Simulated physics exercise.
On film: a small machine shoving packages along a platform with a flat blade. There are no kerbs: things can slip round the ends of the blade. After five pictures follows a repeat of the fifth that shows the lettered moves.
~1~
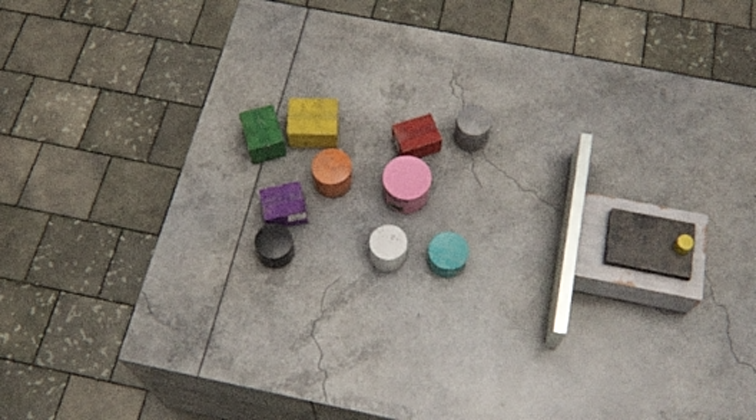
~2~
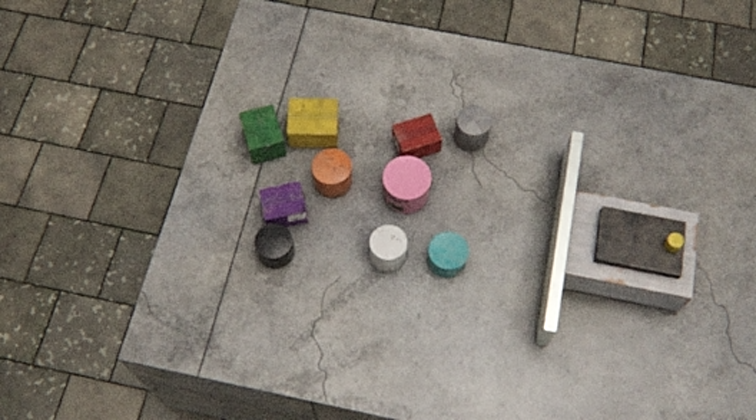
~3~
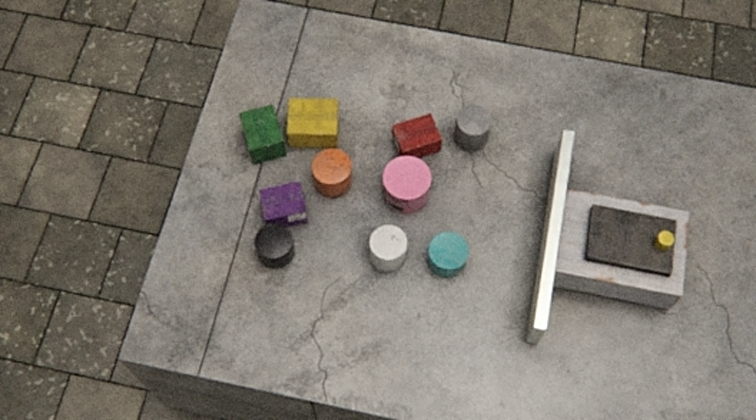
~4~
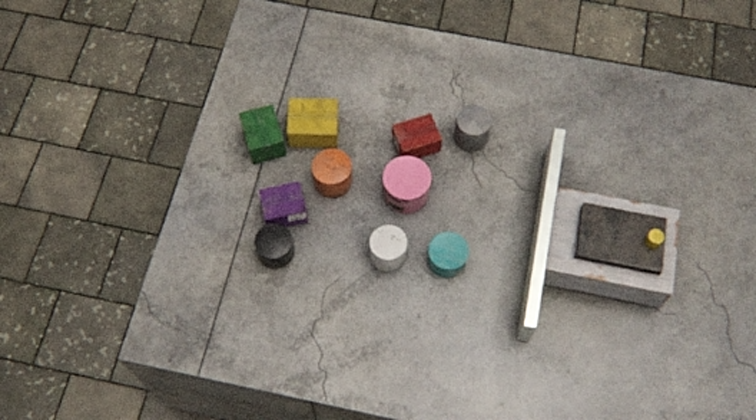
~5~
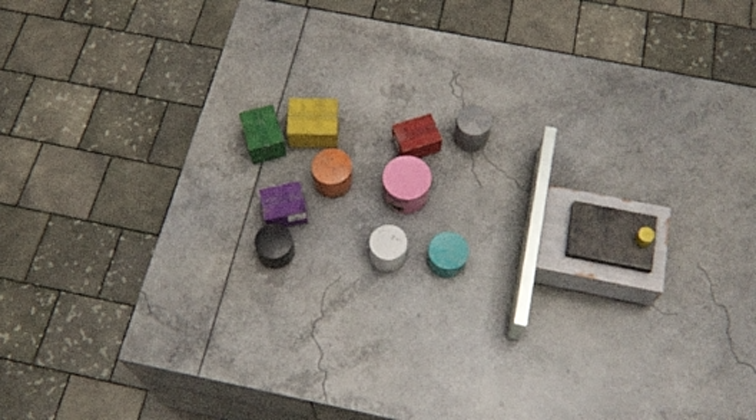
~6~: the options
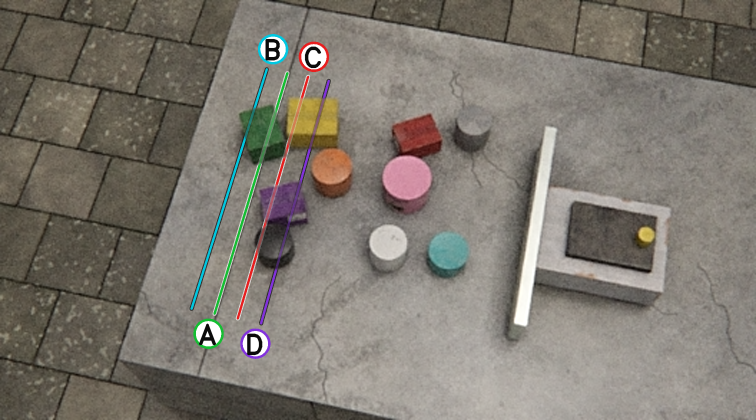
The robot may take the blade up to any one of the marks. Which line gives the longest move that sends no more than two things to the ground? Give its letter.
Stop at A.
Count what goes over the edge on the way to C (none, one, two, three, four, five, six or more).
In all, one.
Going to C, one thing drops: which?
The green parcel goes over.
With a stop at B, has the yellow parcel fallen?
Yes.
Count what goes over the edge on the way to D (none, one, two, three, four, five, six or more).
By then, none.
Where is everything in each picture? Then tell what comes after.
In the first picture, grey canister (472, 128); black canister (275, 246); green parcel (263, 134).
In the second picture, robot (634, 240); orange canister (332, 173).
In the third picture, robot (624, 238); purple parcel (284, 206).
In the fourth picture, robot (615, 236); turquoise pail (448, 255).
In the fifth picture, robot (605, 234); yellow parcel (313, 123); grey canister (472, 128); black canister (275, 246).
On the marked copy, A at (253, 186); B at (231, 182); C at (275, 190); D at (297, 195).
Taking A. A third of the way, robot (499, 214); grey canister (427, 118); red parcel (396, 141).
Two thirds of the way, robot (395, 193); green parcel (241, 131); orange canister (266, 162).
When it is over, robot (318, 178); green parcel over the edge; orange canister (192, 153); one fallen.
As for the rest, B drops four; C is within the limit but short; D is within the limit but short.
